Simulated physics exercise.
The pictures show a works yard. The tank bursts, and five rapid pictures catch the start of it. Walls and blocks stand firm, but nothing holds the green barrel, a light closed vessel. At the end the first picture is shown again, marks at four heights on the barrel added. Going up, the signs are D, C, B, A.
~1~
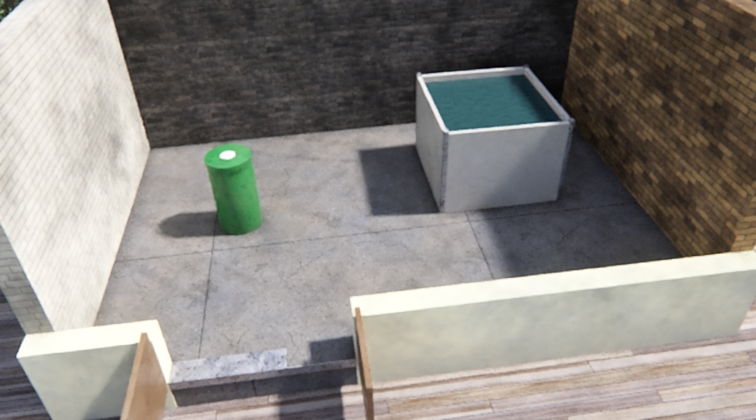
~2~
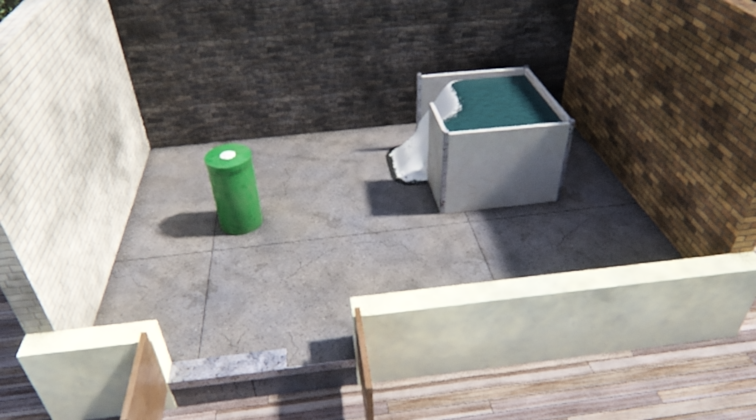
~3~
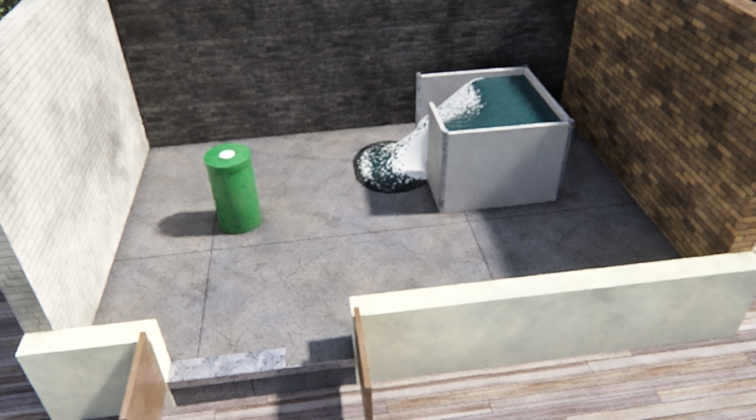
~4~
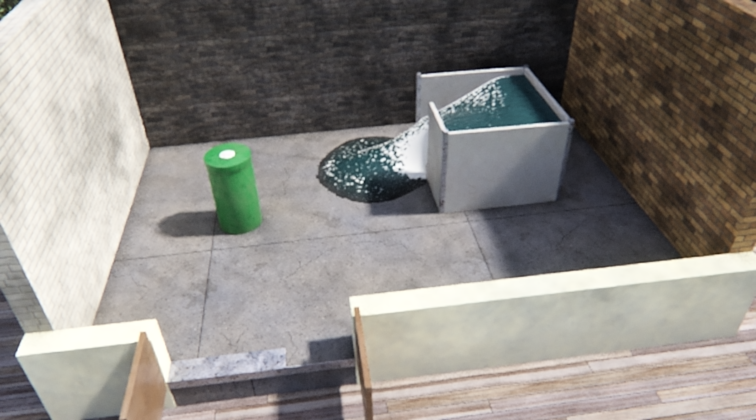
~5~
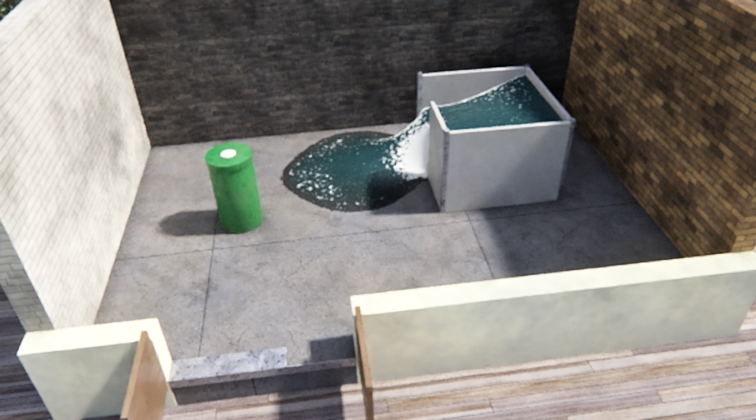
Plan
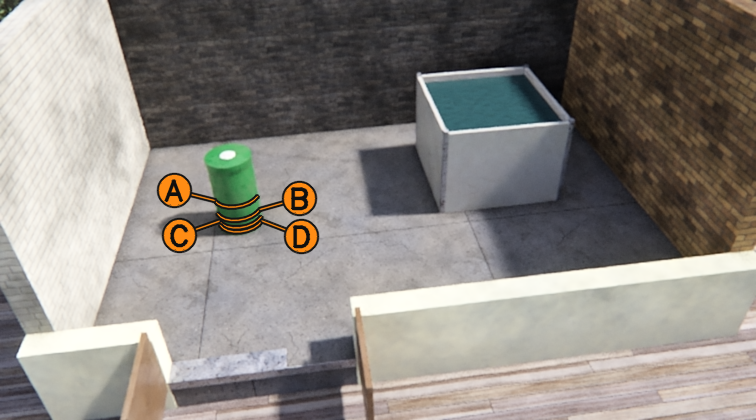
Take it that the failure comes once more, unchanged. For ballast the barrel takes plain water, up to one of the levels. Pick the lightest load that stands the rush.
Level A just does it.
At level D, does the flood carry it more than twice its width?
Yes, it does.
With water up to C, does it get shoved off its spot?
Yes, that goes wrong.
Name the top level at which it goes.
That would be B.
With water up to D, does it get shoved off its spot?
Yes, it does.
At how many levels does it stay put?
One.
On the marked copy, A at (235, 207); B at (238, 220); C at (239, 227); D at (240, 231); from the bottom up D, C, B, A.
For level A, it shifts by a finger or two and stays.
For level B, it is pushed about twice its own width away.
For level C, it is pushed about 5 times its own width away.
For level D, it is pushed about 5 times its own width away.
